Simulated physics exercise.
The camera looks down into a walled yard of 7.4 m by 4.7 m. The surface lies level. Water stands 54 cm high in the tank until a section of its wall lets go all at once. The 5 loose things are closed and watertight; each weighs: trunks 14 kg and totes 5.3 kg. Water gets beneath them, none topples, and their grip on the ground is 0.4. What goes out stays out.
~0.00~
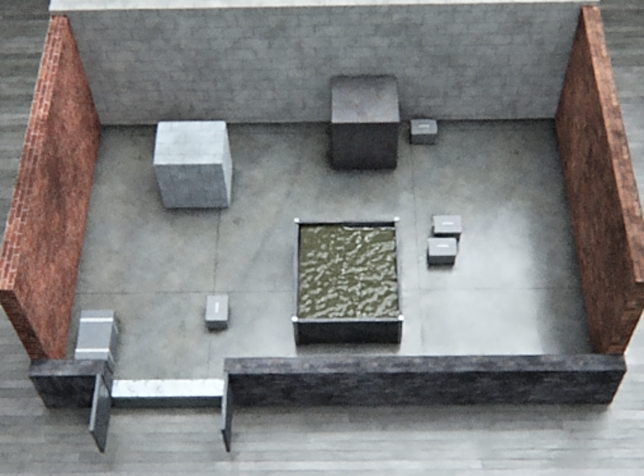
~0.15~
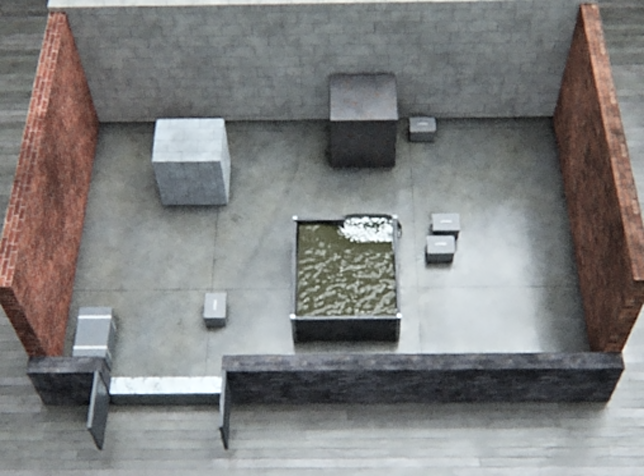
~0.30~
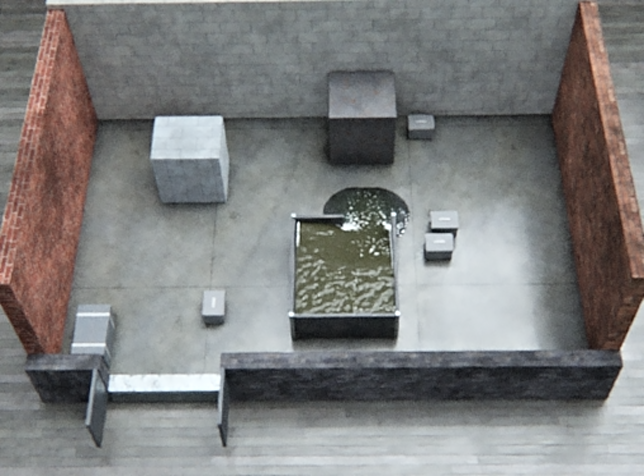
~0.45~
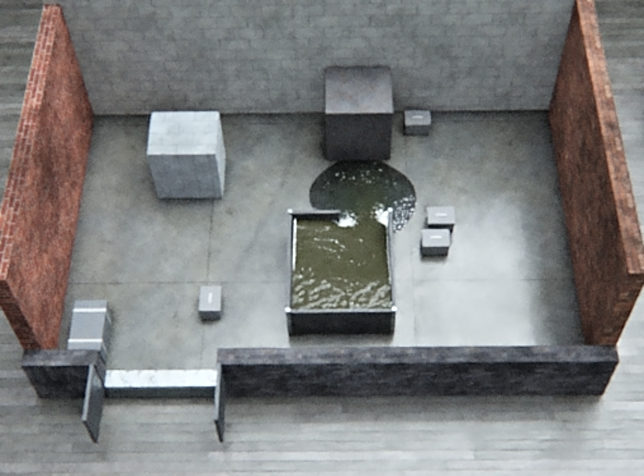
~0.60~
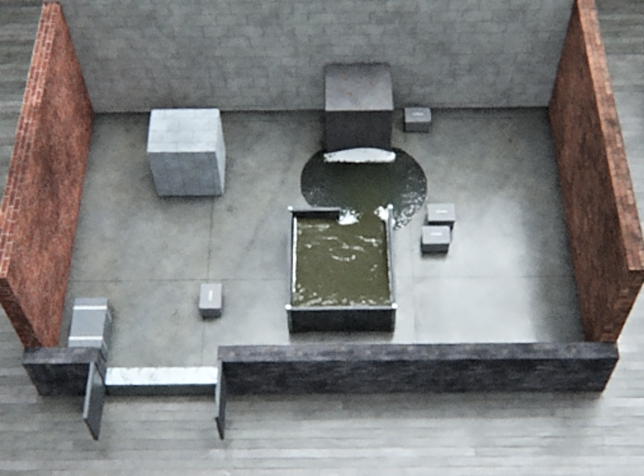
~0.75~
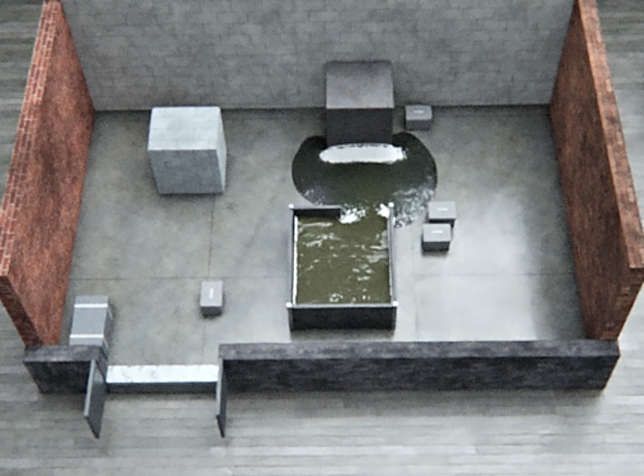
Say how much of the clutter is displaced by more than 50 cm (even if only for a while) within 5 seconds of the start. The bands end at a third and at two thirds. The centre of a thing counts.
It is not even a third.
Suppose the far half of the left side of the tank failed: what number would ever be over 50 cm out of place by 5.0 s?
Then 2.
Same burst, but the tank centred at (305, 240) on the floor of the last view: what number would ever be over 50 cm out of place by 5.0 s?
Then 0.
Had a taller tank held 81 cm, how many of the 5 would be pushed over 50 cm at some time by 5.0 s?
Then 0.
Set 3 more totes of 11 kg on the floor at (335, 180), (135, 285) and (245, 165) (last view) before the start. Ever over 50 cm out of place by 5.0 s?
In that order: Past it, under, less.
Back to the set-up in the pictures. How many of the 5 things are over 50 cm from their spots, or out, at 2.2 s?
0 of them.
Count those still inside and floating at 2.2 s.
1 of them.
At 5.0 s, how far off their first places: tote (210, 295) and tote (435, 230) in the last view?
In turn: 0 cm, 0 cm.
After 1.1 s 0 of 5 are over 50 cm from their spots; 0 afloat.
After 2.2 s 0 of 5 are over 50 cm from their spots; 1 afloat.
After 3.5 s 0 of 5 are over 50 cm from their spots; 1 afloat.
After 5.0 s 0 of 5 are over 50 cm from their spots, and 0 have been at some point; 1 afloat.
